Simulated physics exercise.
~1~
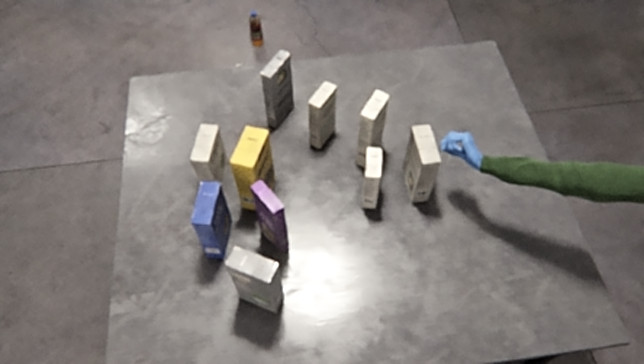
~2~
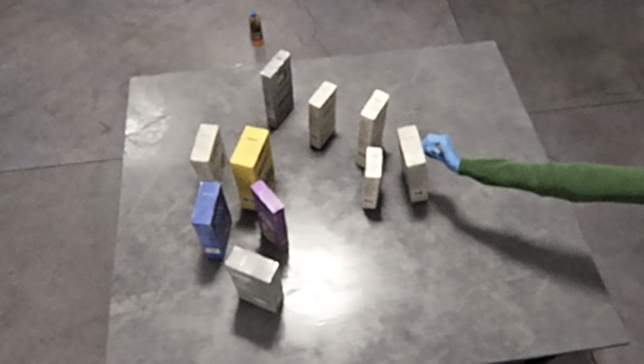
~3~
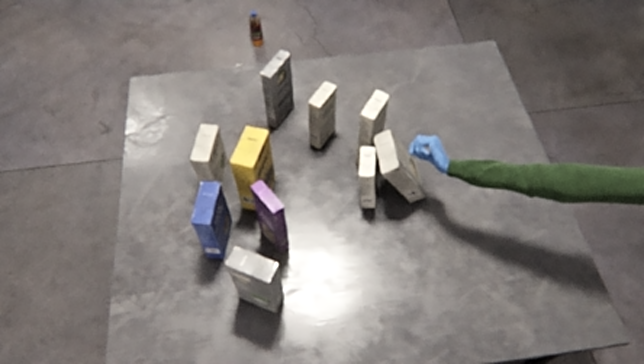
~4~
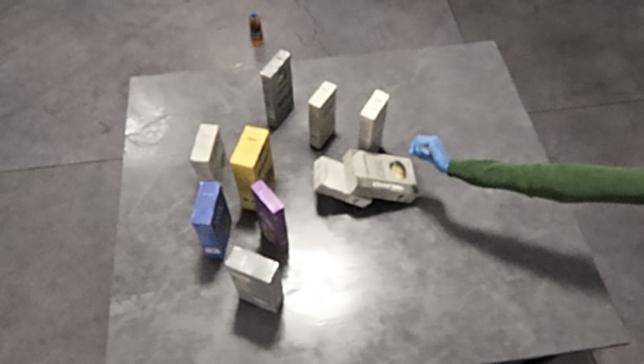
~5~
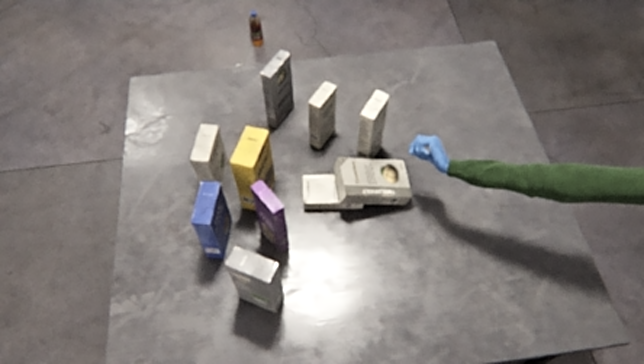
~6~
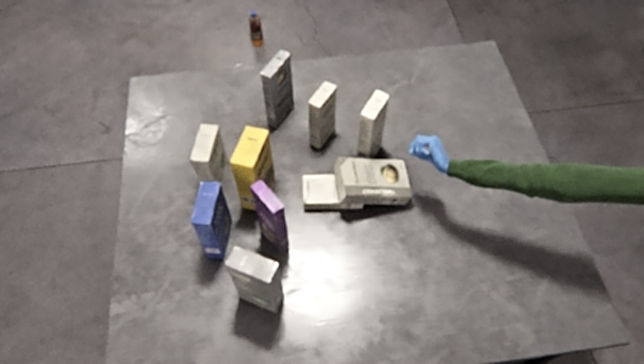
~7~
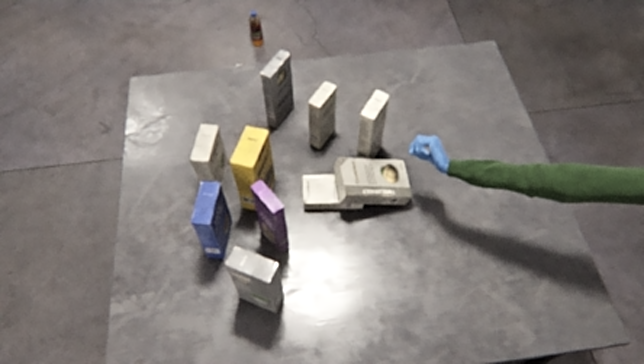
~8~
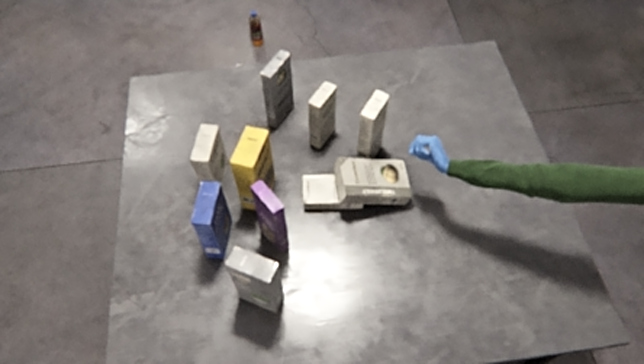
A blue-gloved hand tips a pale box left, toppling one more, while the others stand.
